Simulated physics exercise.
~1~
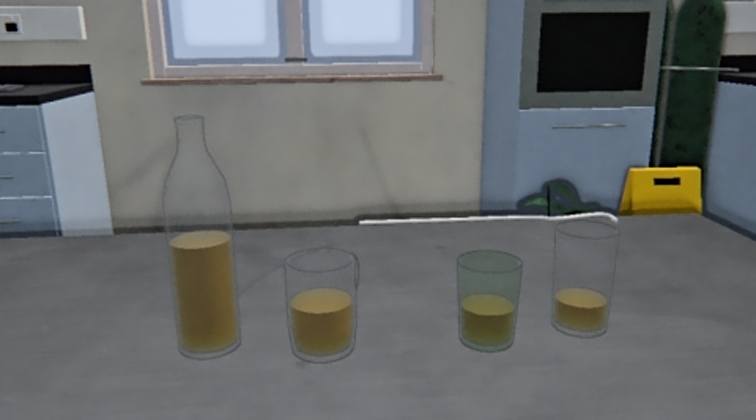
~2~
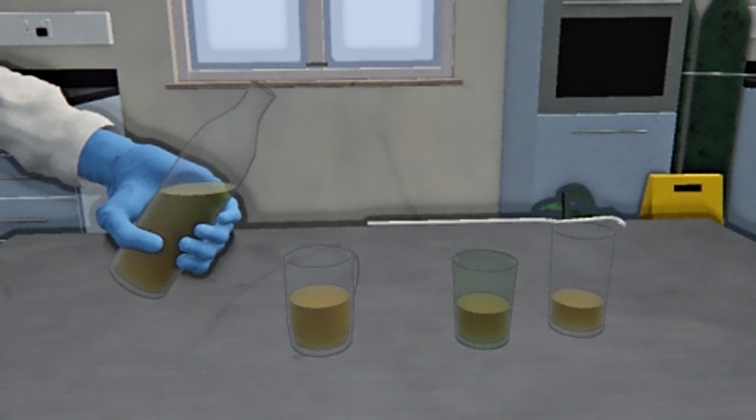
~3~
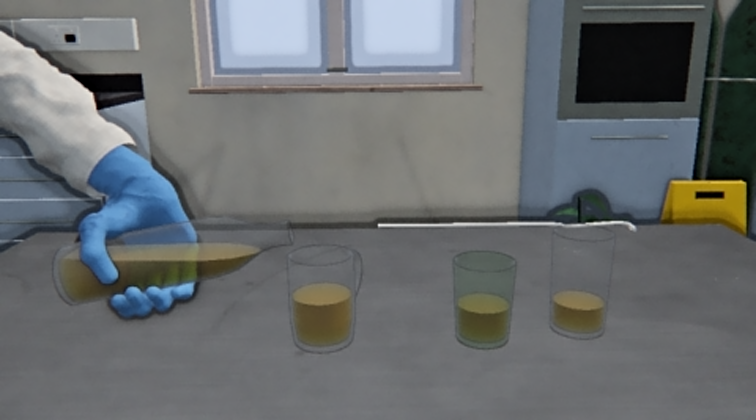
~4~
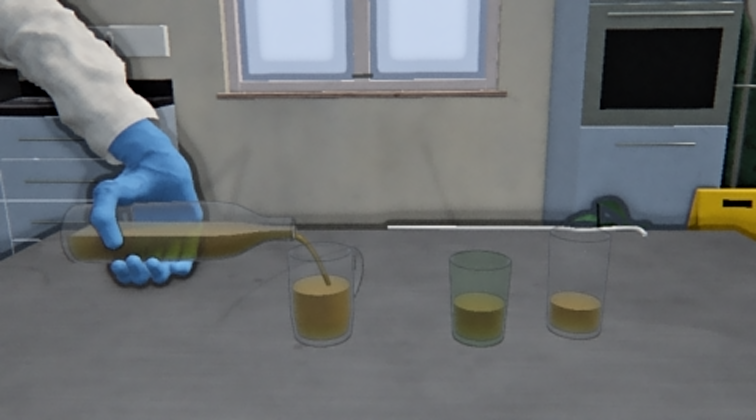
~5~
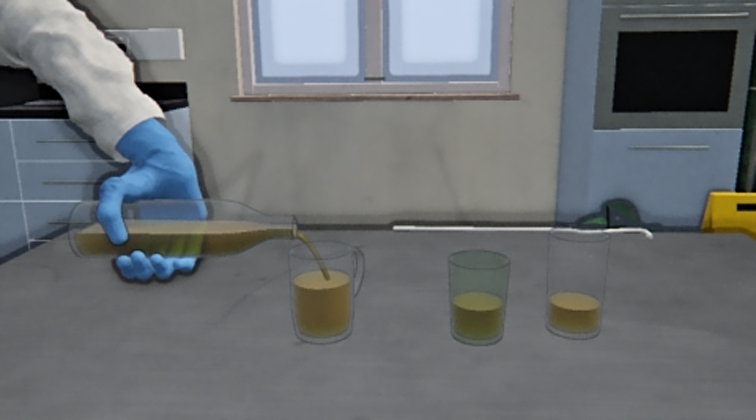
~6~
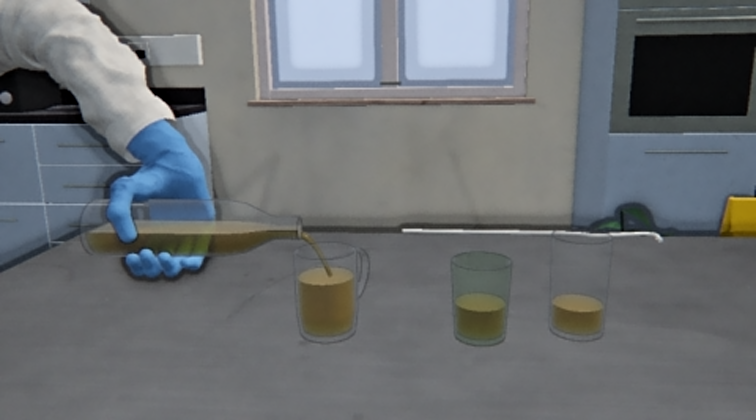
In a kitchen, a blue-gloved hand lifted a bottle of yellowish-brown juice from the left of a grey counter, tipped it sideways and poured a thin stream into the nearest mug, raising its level.
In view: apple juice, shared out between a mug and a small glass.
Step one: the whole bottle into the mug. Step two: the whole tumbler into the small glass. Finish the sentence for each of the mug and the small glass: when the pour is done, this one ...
The mug runs over; the small glass takes it all.
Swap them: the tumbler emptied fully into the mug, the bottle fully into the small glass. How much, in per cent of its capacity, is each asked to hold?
The first would be asked to take around 70 per cent of its volume, the second around 190 per cent.
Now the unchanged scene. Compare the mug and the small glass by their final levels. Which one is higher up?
It finishes higher in the mug on the left.
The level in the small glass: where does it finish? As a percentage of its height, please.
Around 70 in a hundred.
Shortly, the mug is full to the brim, some went over its rim.
At the finish, the mug is full to the brim, some went over its rim; the small glass is about two thirds full.
